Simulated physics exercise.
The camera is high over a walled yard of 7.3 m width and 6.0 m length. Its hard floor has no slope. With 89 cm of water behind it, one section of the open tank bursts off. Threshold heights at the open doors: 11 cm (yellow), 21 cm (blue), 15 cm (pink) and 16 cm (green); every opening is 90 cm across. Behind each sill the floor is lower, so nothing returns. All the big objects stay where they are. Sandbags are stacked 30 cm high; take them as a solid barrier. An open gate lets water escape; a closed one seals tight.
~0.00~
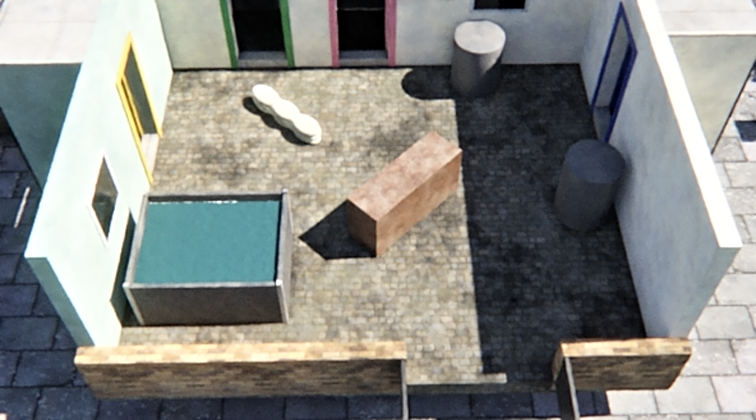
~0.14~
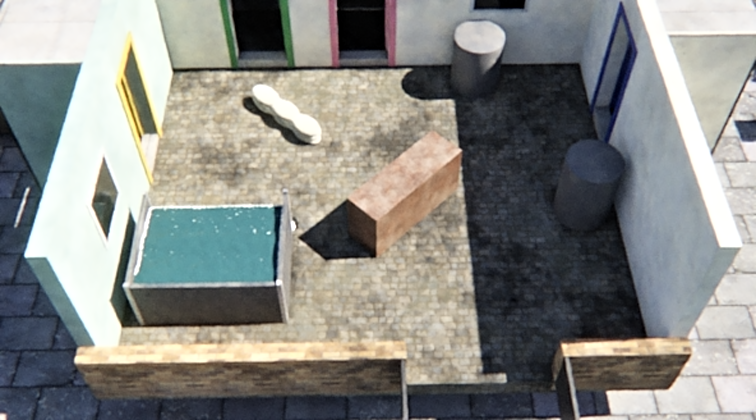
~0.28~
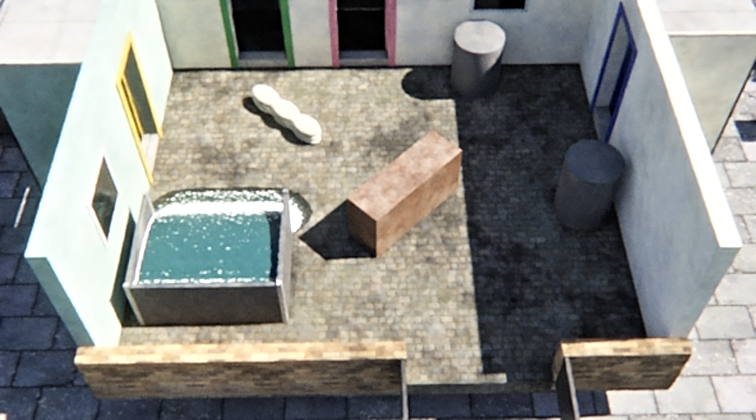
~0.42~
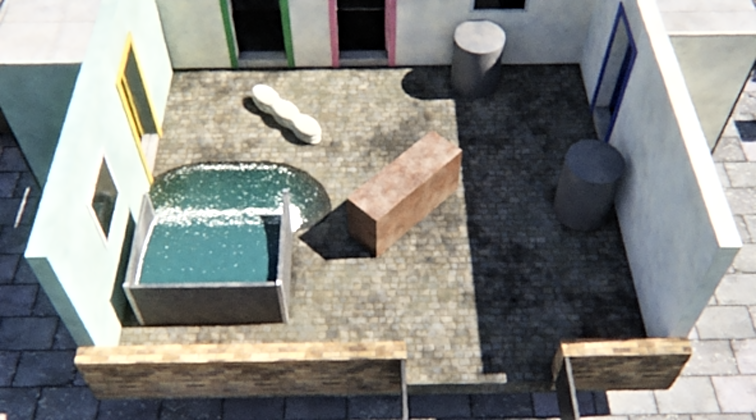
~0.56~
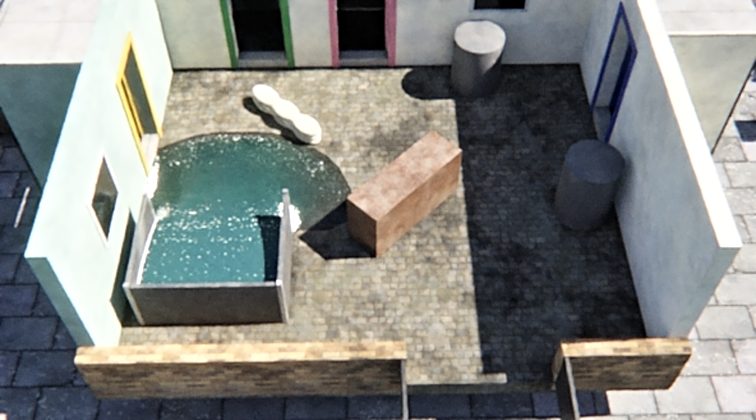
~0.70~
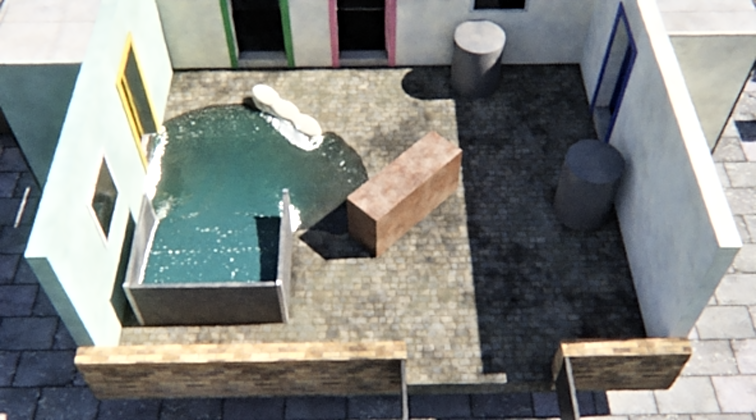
Walled yard with teal water bursting from the far side of an open tank, spreading across paving and reaching a white lobed object.
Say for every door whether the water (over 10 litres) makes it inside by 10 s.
The water let in: At the yellow door it exceeds the limit; at the blue door it stays under the limit; at the pink door it stays under the limit; at the green door it passes the limit.
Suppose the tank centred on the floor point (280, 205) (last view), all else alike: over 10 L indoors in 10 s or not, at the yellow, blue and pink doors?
Against that limit: Yellow past it, blue not over, pink past it.
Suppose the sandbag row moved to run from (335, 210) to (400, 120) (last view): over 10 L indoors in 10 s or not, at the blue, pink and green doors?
Against that limit: Blue not over, pink over, green above.
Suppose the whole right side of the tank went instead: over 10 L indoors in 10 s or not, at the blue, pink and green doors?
Against that limit: Blue not over, pink under, green below.
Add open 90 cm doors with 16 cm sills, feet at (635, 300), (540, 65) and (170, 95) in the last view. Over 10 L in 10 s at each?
In turn: Not over, not over, over.
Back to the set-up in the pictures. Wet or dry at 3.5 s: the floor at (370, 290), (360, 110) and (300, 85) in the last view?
In that order: Still dry, under water, wet.
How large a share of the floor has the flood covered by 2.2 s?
About 40 per cent.
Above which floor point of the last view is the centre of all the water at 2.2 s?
Around (238, 151).
After 1.4 s water covers 35 % of the floor and is deepest (66 cm) near (183, 72); yellow door 19 cm at the sill, 8 L in, blue door not reached, pink door not reached, green door 18 cm at the sill, 14 L in.
After 2.2 s water covers 40 % of the floor and is deepest (52 cm) near (213, 71); yellow door 15 cm at the sill, 25 L in, blue door not reached, pink door 9 cm at the sill, 0 L in, green door 28 cm at the sill, 42 L in.
After 3.5 s water covers 45 % of the floor and is deepest (32 cm) near (445, 89); yellow door 22 cm at the sill, 61 L in, blue door not reached, pink door 8 cm at the sill, 0 L in, green door 23 cm at the sill, 92 L in.
After 6.0 s water covers 75 % of the floor and is deepest (18 cm) near (557, 191); yellow door 9 cm at the sill, 90 L in, blue door 11 cm at the sill, 0 L in, pink door 3 cm at the sill, 0 L in, green door 8 cm at the sill, 106 L in.
After 10.0 s water covers 95 % of the floor and is deepest (12 cm) near (493, 68); yellow door 9 cm at the sill, 90 L in, blue door 9 cm at the sill, 0 L in, pink door 7 cm at the sill, 0 L in, green door 7 cm at the sill, 107 L in.
